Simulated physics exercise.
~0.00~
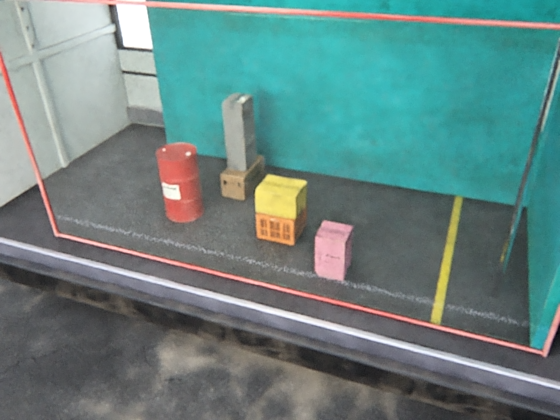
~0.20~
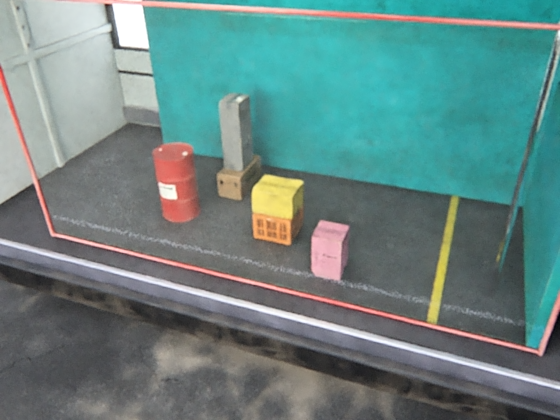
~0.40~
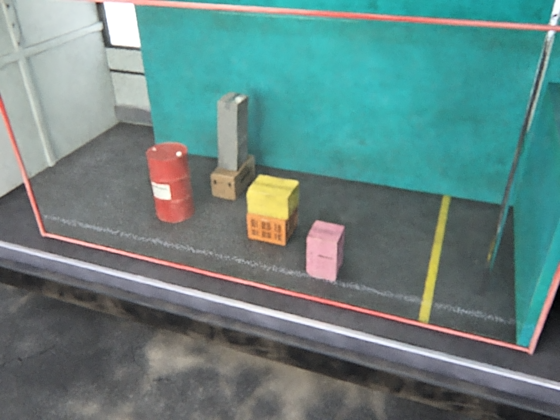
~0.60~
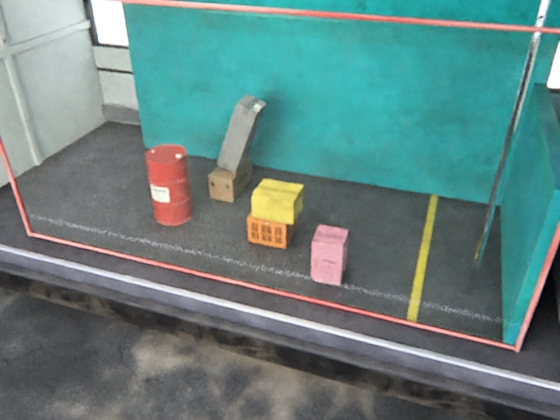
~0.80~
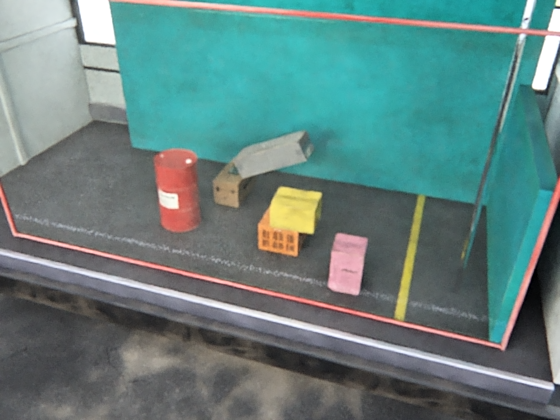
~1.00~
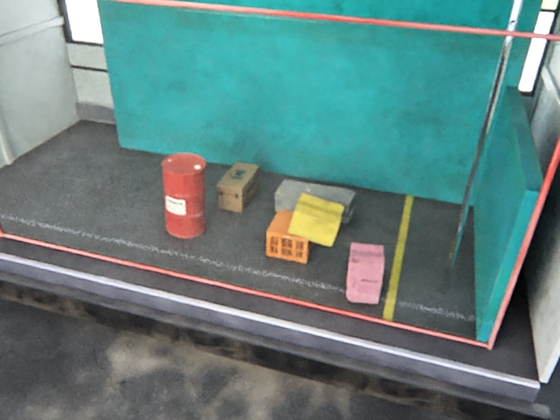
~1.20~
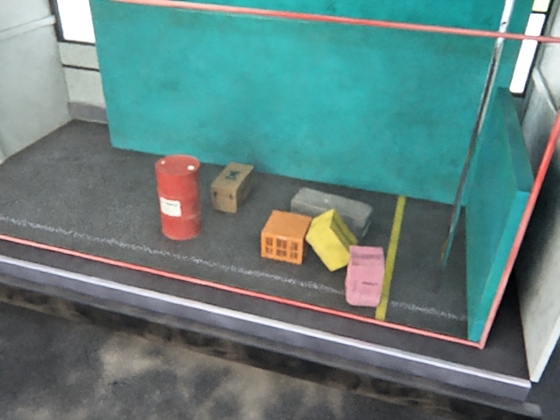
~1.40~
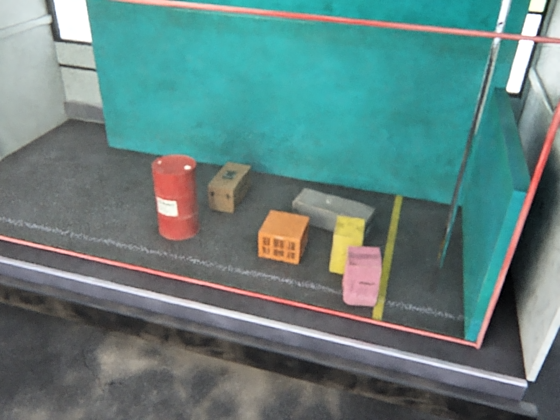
A teal wall backs a dark-floored bay seen from above and in front, edged in red lines, with a yellow line across the floor at right. A red drum stands at left, a tall grey box beside a brown box behind it, a yellow carton on an orange crate at centre, and a pink carton to their right. The grey box leans right and topples onto its side, sliding towards the line. The goods shift right, and the yellow carton slips off the crate, tipping down behind the pink carton. Everything settles short of the yellow line, the drum and pink carton still upright.
